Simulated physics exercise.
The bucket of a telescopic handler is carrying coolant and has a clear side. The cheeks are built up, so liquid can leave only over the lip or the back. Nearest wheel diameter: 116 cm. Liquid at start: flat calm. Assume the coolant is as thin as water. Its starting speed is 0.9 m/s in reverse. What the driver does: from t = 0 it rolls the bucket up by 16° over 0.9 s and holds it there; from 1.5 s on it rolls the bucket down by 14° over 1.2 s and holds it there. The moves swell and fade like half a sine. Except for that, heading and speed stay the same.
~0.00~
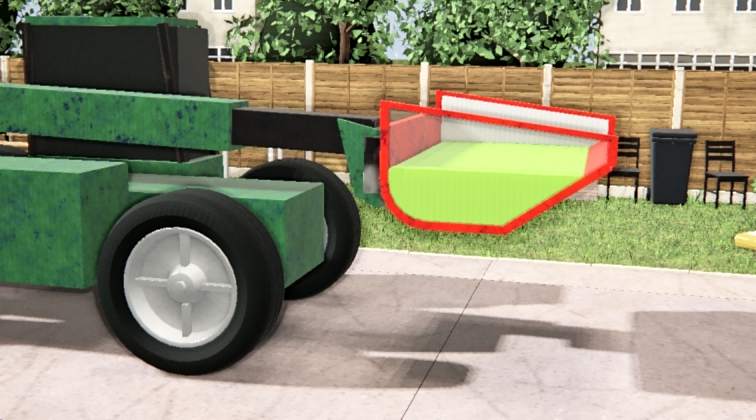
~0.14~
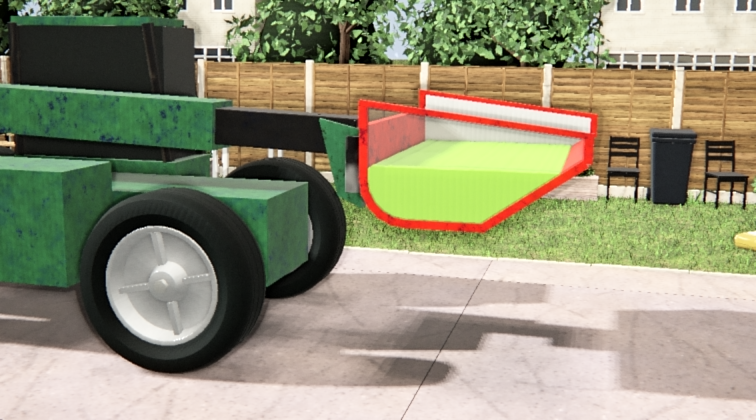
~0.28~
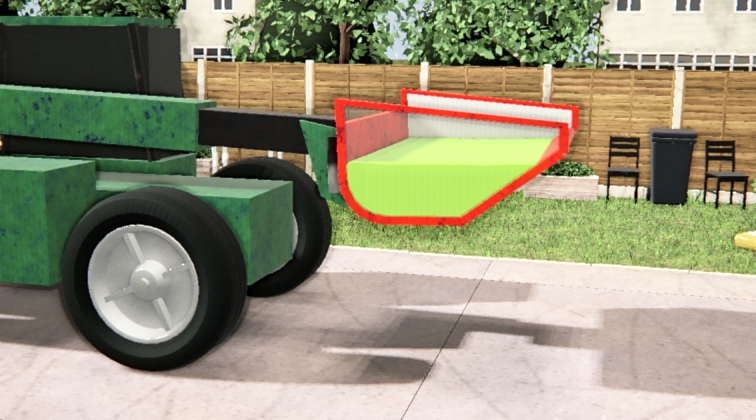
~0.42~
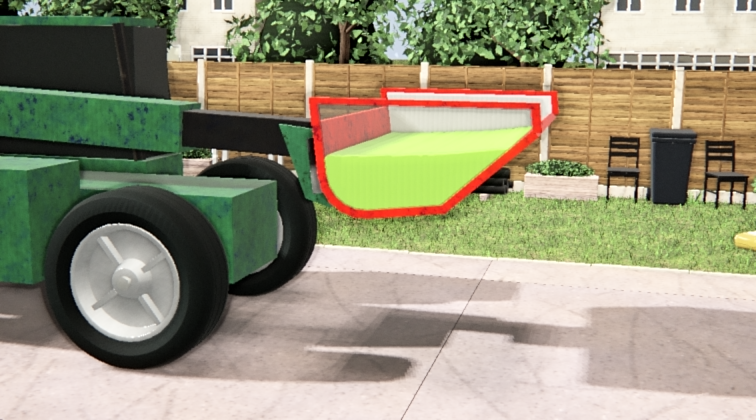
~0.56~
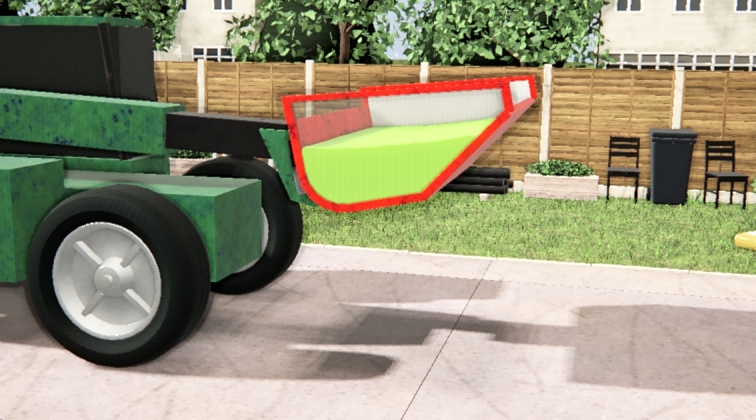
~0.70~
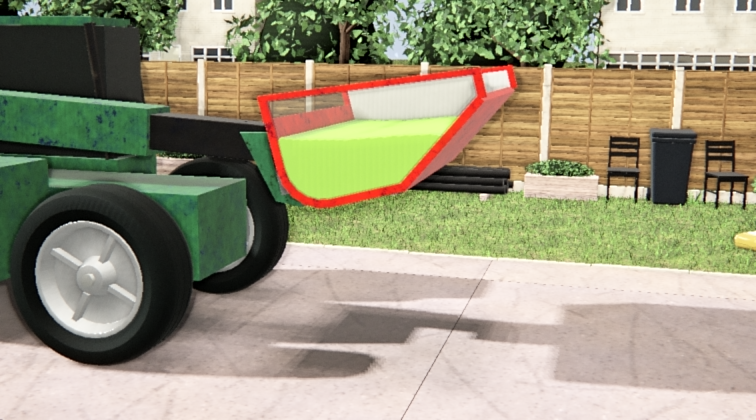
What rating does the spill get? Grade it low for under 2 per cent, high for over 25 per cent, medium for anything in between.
Low loss.
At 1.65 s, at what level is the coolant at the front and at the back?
Heights: Front 30 cm, then back 36 cm.
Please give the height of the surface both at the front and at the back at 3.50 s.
The level sits near 30 cm in front and near 30 cm behind.
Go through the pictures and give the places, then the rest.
In the first picture, the surface is at (502, 173) near the front wall; the surface is at (403, 168) near the back wall; the lip is at (607, 163); the front is on the right.
In the second picture, the surface is at (480, 172) near the front wall; the surface is at (382, 167) near the back wall.
In the third picture, the surface is at (458, 166) near the front wall; the surface is at (361, 163) near the back wall; the bucket is tilted 3° back.
In the fourth picture, the surface is at (434, 156) near the front wall; the surface is at (339, 157) near the back wall; the bucket is tilted 7° back.
In the fifth picture, the surface is at (410, 144) near the front wall; the surface is at (316, 150) near the back wall; the bucket is tilted 12° back.
In the sixth picture, the surface is at (387, 138) near the front wall; the surface is at (292, 141) near the back wall; the bucket is tilted 15° back; the lip is at (478, 95).
Then, 1.65 s in, the bucket is at 16° back, the surface stands 37 cm at the back and 29 cm at the front; nothing has left.
Then, 2.60 s in, the bucket is at 2° back, the surface stands 33 cm at the back and 29 cm at the front; nothing has left.
Then, 3.50 s in, the bucket is at 2° back, the surface stands 31 cm at the back and 30 cm at the front; nothing has left.
Then, 5.59 s in, nothing has left.
